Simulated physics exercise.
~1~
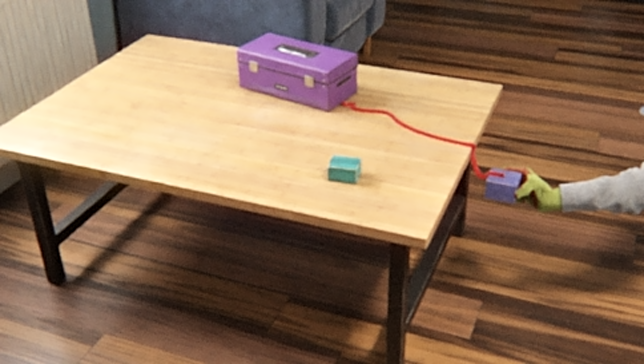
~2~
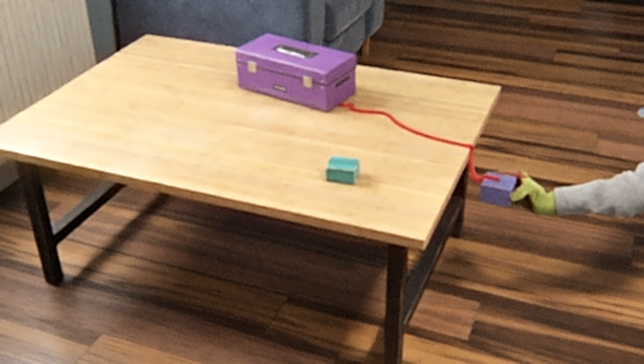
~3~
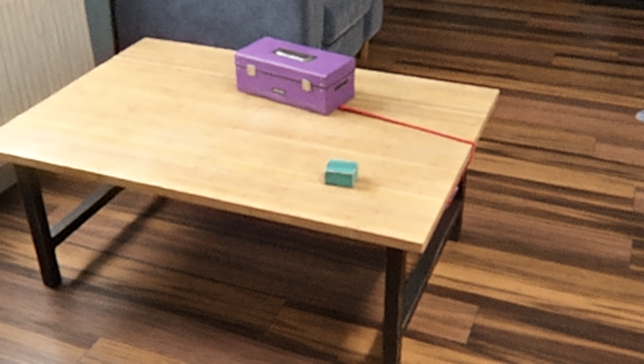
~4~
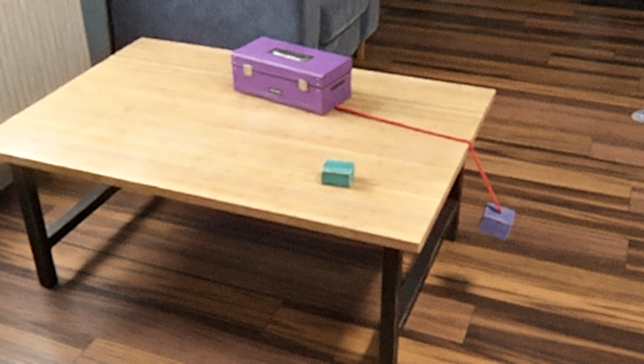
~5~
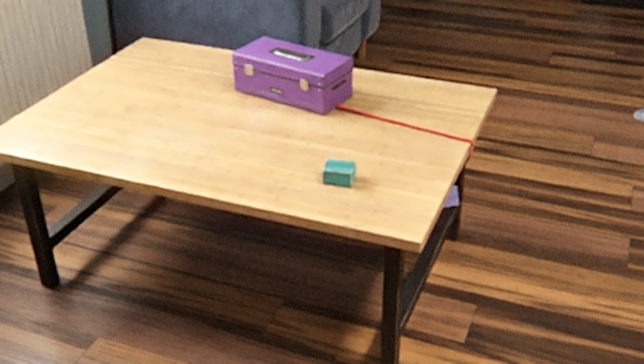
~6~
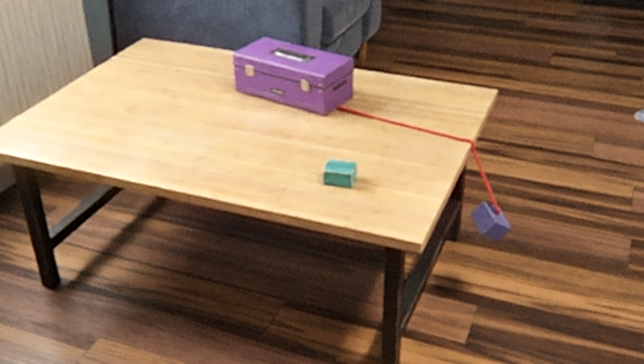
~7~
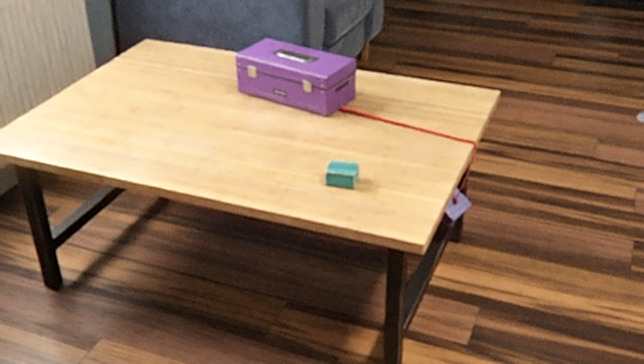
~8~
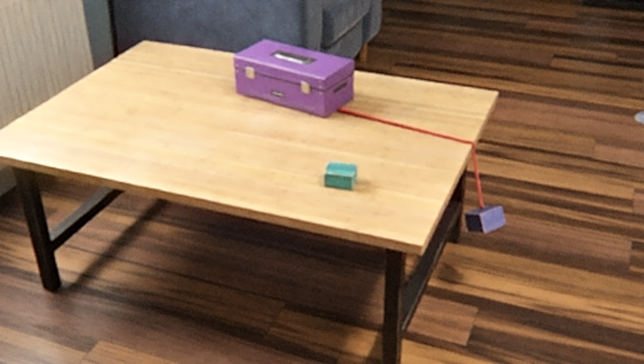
A blue block on a red ribbon tied to a purple toolbox, released by a gloved hand, swinging and dangling beside the table.
